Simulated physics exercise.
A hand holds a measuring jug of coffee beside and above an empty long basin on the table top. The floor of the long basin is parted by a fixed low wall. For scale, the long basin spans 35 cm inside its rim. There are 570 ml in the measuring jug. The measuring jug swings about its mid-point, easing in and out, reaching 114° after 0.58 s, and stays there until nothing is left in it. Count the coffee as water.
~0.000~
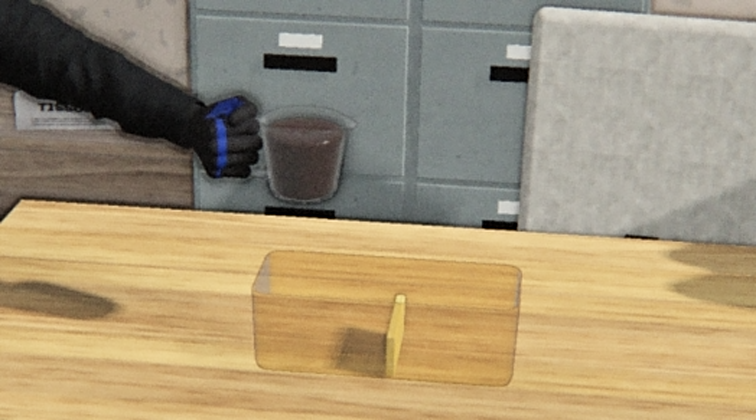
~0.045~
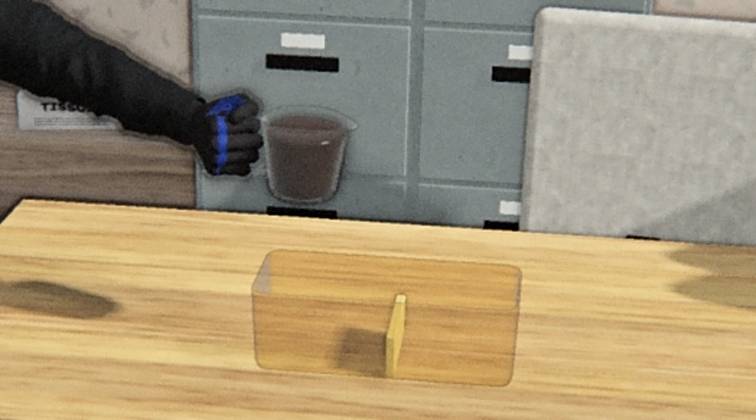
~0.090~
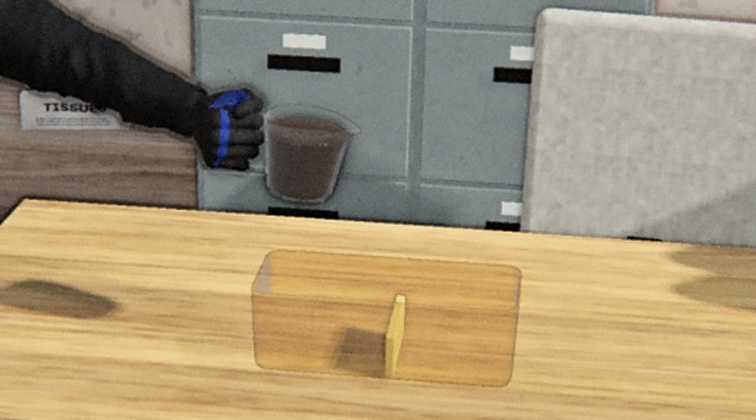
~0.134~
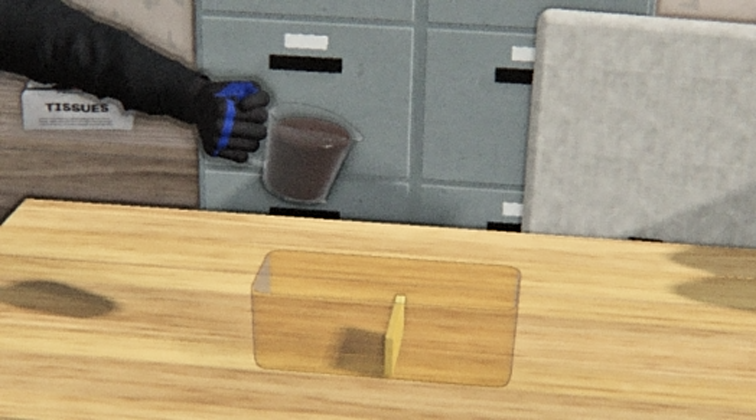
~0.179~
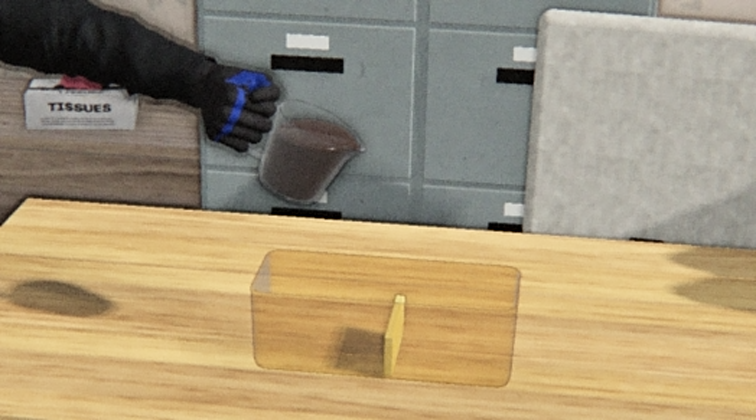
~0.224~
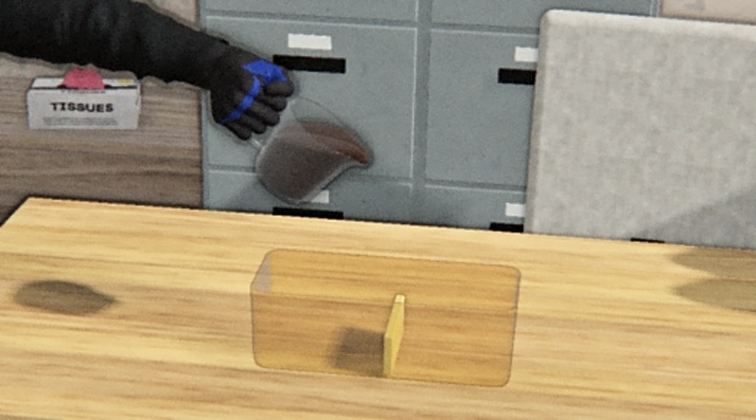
Above a wooden table, a gloved hand gradually tilts a jug of brown liquid rightward.
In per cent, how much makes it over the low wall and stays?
About 34 per cent.
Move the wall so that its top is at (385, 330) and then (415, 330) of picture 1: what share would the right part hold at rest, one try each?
First 60, then 20 per cent.
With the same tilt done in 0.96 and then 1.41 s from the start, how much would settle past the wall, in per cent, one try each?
First 55, then 65 per cent.
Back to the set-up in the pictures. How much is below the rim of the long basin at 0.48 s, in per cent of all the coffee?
About 30 per cent.
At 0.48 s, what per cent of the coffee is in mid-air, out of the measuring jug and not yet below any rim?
Some 38 per cent.
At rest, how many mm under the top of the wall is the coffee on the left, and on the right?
Some 42 mm on the left and 48 mm on the right.
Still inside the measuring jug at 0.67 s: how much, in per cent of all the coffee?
Near 2 in a hundred.
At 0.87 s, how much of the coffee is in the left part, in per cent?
Some 60 per cent.
After 0.48 s the tilt is 106° and 33 per cent is still to pour, 5 is left of the wall and 24 right of it.
After 0.67 s the tilt is 114° and 2 per cent is still to pour, 56 is left of the wall and 33 right of it.
After 0.87 s the tilt is 114° and 0 per cent is still to pour, 60 is left of the wall and 33 right of it.
After 1.08 s the tilt is 114° and 0 per cent is still to pour, 62 is left of the wall and 34 right of it.
In the end 62 per cent lies left of the wall, 34 right of it and 5 outside.
